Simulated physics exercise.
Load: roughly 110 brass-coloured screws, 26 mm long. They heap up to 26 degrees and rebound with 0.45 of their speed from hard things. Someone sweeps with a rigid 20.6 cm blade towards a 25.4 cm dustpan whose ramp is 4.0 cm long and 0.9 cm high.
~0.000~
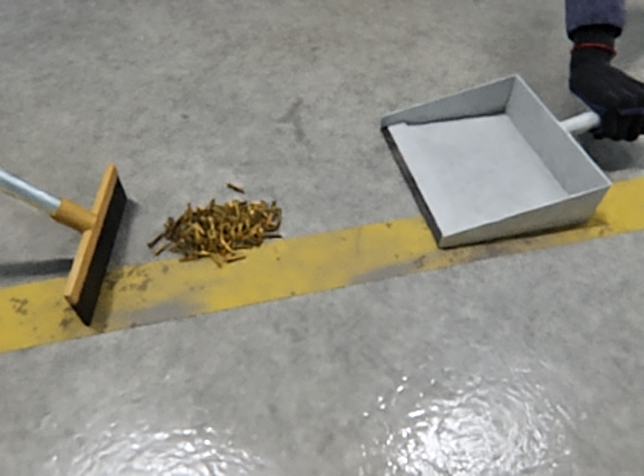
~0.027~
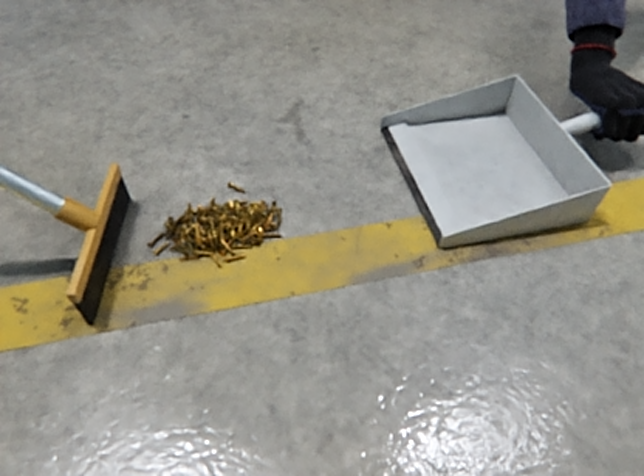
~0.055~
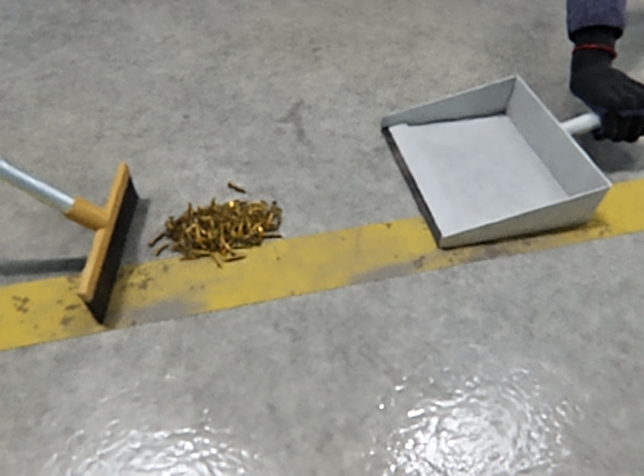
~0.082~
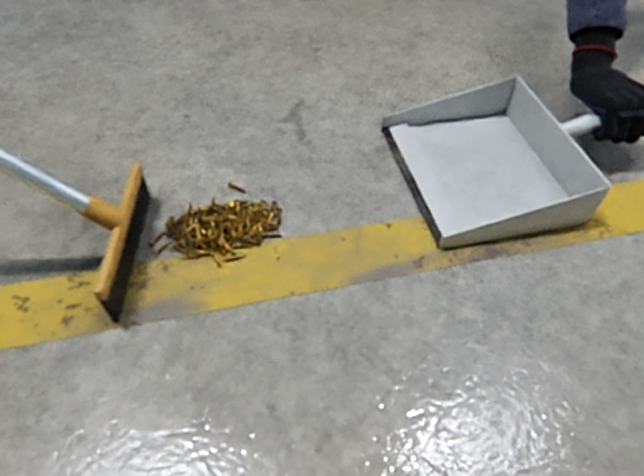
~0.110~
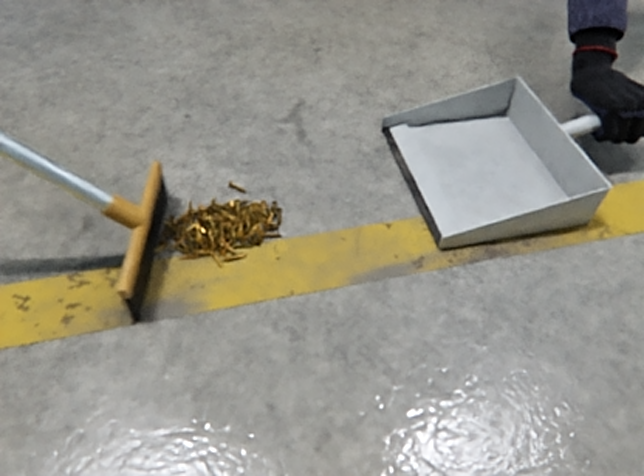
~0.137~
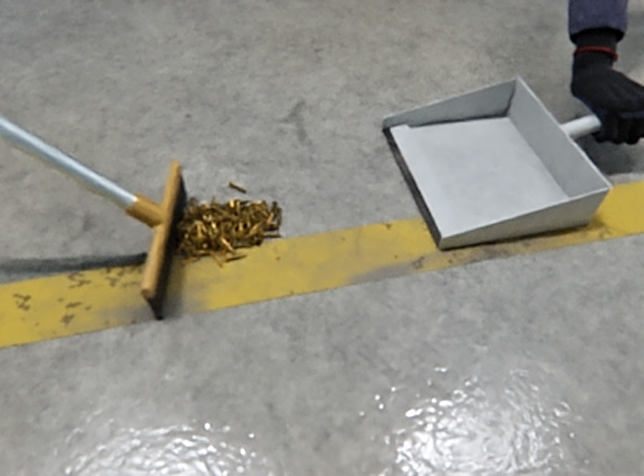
On a grey concrete floor with a yellow stripe, a broom moved right until its blade pressed into the left edge of a pile of brass-coloured screws, while a gloved hand held a dustpan still.
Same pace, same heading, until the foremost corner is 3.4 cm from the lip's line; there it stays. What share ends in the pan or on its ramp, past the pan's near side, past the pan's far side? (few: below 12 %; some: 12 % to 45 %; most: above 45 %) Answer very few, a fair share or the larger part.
In the pan or on its ramp: A fair share; past the pan's near side: A fair share; past the pan's far side: Very few.
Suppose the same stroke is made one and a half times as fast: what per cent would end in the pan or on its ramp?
In that case some 50 per cent.
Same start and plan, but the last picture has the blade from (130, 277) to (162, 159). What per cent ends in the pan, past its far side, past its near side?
Pan 5, far 0, near 5.
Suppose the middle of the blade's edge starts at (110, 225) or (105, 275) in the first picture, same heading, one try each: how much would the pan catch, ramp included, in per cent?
Some 25 and 20 per cent.
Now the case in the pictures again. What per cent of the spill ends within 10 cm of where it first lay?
Roughly 0 per cent.
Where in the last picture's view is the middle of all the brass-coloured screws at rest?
Around (422, 221).
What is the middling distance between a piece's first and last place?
About 28 cm.
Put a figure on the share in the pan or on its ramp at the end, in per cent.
About 30 per cent.
After 0.30 s, middle of the blade 19 cm from the lip; 0 % over the lip, far side 0 %, near side 5 %.
After 0.41 s, middle of the blade 9 cm from the lip; 0 % over the lip, far side 0 %, near side 10 %.
After 0.65 s, middle of the blade 5 cm from the lip; 30 % over the lip, far side 0 %, near side 20 %.
By 1.6 s all is still; pan 30 %, near side 20 %, far side 0 %, in front of the lip or behind the blade 50 %.
